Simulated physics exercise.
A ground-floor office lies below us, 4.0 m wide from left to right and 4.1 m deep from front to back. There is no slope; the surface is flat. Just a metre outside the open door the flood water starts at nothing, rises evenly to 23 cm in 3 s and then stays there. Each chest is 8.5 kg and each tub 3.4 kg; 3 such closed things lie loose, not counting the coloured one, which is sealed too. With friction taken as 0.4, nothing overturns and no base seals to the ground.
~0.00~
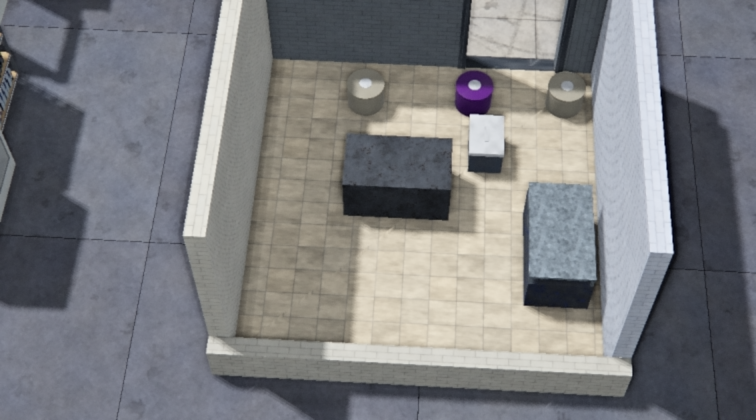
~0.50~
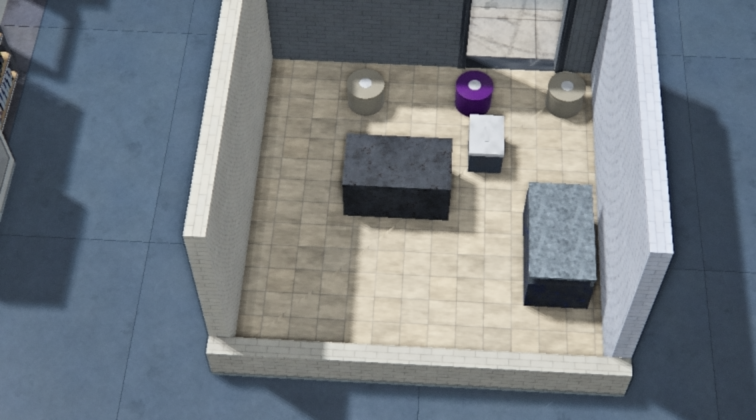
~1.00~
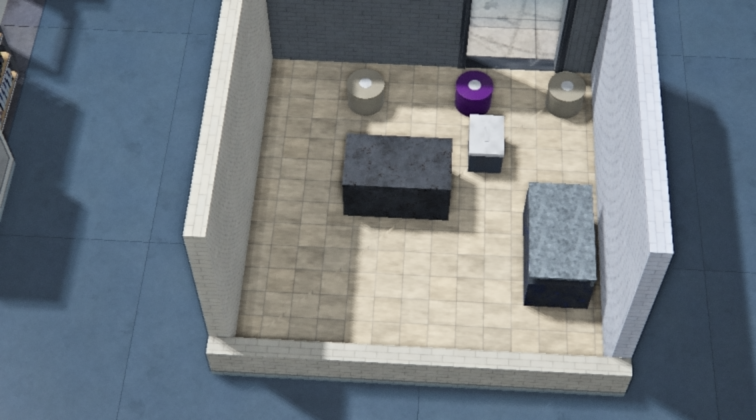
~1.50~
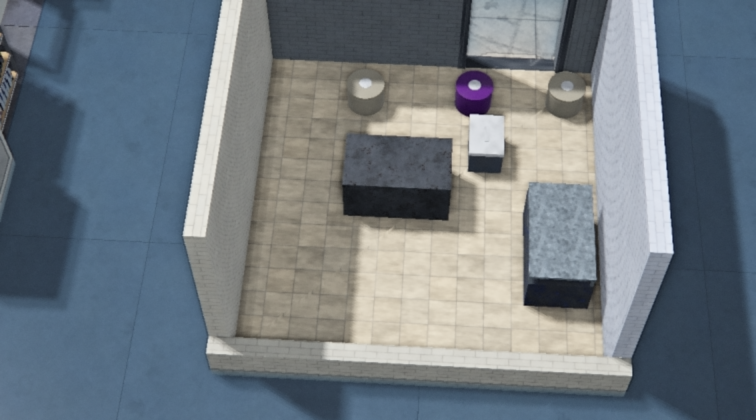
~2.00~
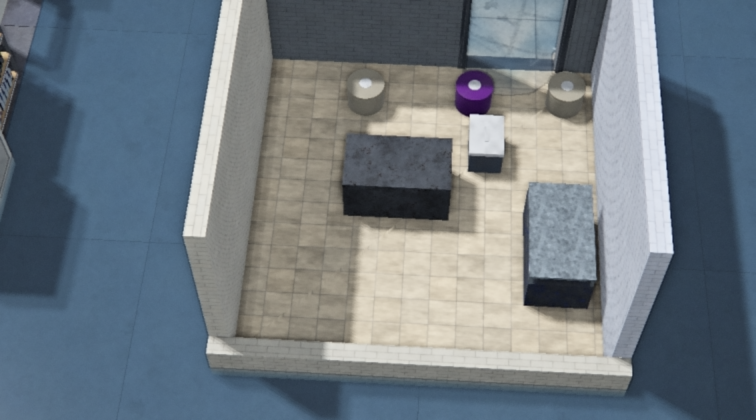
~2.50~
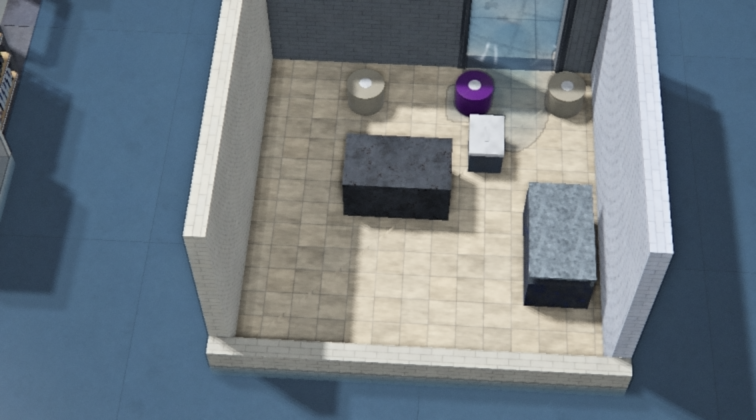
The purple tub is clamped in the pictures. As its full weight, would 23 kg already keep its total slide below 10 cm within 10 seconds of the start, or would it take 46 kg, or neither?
Only the heavier amount suffices.
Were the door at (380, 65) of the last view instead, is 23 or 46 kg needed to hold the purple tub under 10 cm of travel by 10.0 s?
Moved there, the light choice works.
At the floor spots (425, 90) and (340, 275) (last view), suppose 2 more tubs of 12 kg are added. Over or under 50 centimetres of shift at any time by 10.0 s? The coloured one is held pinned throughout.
Result, in order - exceeds it; falls shy.
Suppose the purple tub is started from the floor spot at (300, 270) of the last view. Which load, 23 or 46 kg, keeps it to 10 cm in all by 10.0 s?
Both loads work.
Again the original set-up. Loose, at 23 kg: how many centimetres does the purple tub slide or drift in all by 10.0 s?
Roughly 60 cm.
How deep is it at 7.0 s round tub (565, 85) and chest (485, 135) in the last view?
Depth approx. 11 cm / 10 cm.
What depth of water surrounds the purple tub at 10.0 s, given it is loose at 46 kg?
9 cm, roughly.
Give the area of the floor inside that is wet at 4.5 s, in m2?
Roughly 7.5 m2.
After 3.5 s the purple tub would be 10 cm from its start with 23 kg and 0 cm from its start with 46 kg; 8 cm of water round it then.
After 4.5 s the purple tub would be 43 cm from its start with 23 kg and 0 cm from its start with 46 kg; 7 cm of water round it then.
After 7.0 s the purple tub would be 46 cm from its start with 23 kg and 0 cm from its start with 46 kg; 8 cm of water round it then.
After 10.0 s the purple tub would be 59 cm from its start with 23 kg and 0 cm from its start with 46 kg; 9 cm of water round it then.
